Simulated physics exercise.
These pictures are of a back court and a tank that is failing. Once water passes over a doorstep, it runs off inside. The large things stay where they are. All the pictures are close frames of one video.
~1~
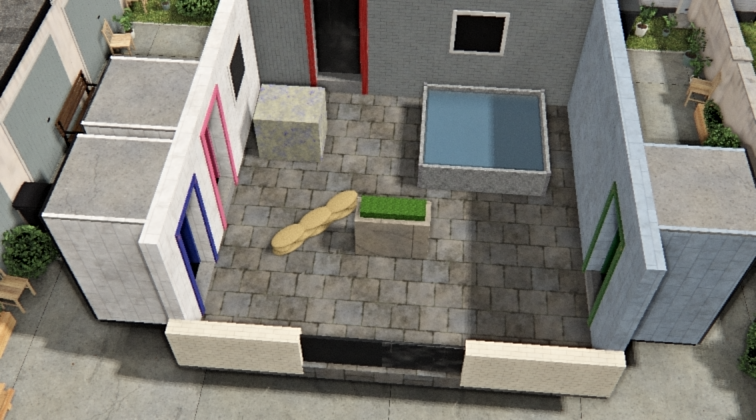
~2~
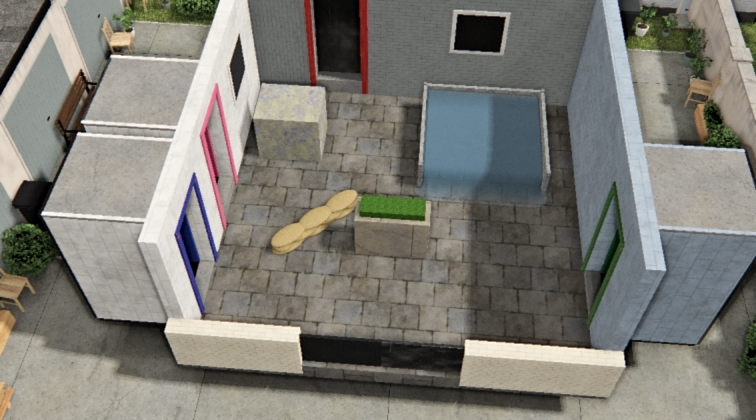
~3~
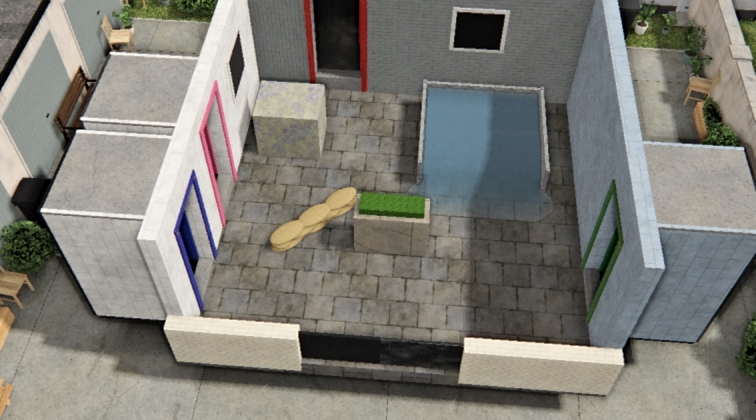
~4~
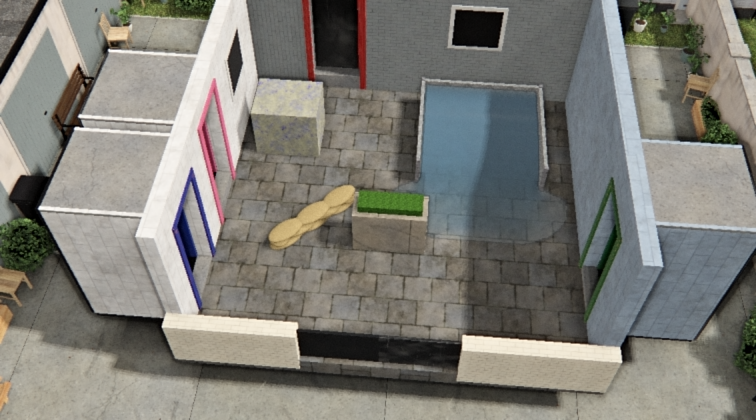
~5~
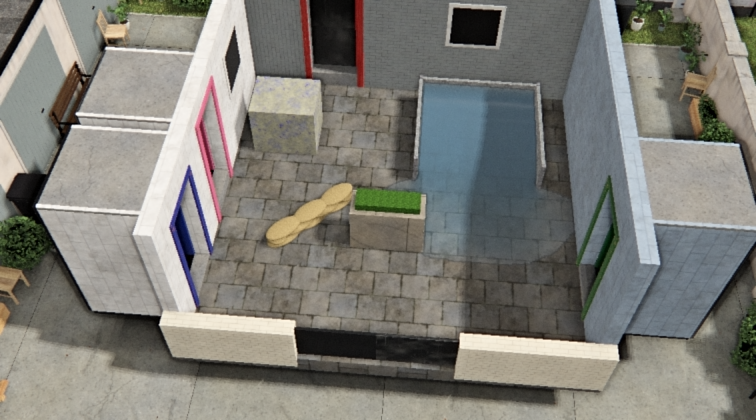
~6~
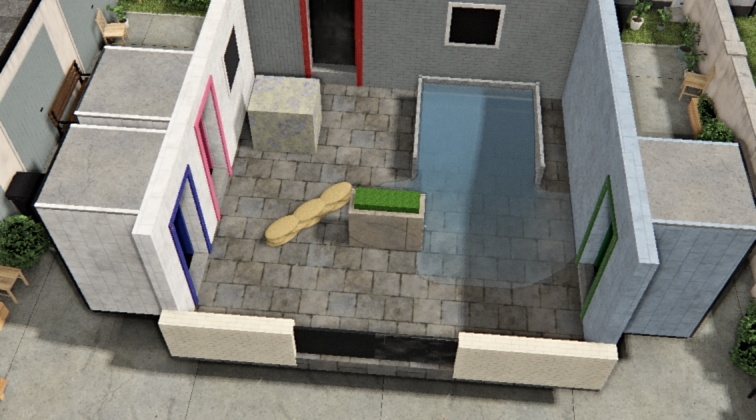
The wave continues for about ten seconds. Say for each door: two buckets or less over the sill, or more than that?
Pink door - two or less, green door - more, red door - two or less, blue door - more.
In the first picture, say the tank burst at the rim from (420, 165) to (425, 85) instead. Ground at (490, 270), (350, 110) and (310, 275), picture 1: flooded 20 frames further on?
Result, in sequence: Spared by the spill, sodden, sodden.
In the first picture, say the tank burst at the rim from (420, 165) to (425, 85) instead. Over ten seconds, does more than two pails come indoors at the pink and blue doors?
As I see it, the pink one stays within bounds and the blue one breaks the limit.
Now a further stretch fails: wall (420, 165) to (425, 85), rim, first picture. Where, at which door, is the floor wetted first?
It's the red door.
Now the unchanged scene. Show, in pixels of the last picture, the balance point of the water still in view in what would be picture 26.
At about (459, 253).
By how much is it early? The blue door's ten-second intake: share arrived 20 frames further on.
Near 0 in a hundred.
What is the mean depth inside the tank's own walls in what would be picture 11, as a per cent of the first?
Estimate: Some 54 %.
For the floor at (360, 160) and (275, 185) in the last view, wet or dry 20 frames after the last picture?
So I'd put them as swamped and unwetted.
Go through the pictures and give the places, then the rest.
The open tank at (484, 130) is whole and still, in the first frame.
The front is at a hidden place, out from the gap at (482, 184), in the second frame.
Water pours out at (481, 182) and has run to (548, 208), in the third frame.
Water pours out at (479, 181) and has run to (548, 233), in the fourth frame.
Water pours out at (477, 179) and has run to (550, 248), in the fifth frame.
The front is at (526, 282), out from the gap at (476, 178), in the sixth frame.
A moment on, water covers 35 % of the floor; the pink door not reached, the green door wet at the sill, nothing in, the red door not reached, the blue door not reached.
Next, water covers 40 % of the floor; the pink door not reached, the green door wet at the sill, nothing in, the red door not reached, the blue door not reached.
Then, water covers 55 % of the floor; the pink door not reached, the green door under two buckets in, the red door not reached, the blue door not reached.
Later, water covers 75 % of the floor; the pink door wet at the sill, nothing in, the green door over two buckets in, the red door wet at the sill, nothing in, the blue door over two buckets in.
In the end, water covers 95 % of the floor; the pink door wet at the sill, nothing in, the green door over two buckets in, the red door wet at the sill, nothing in, the blue door far over two buckets in.
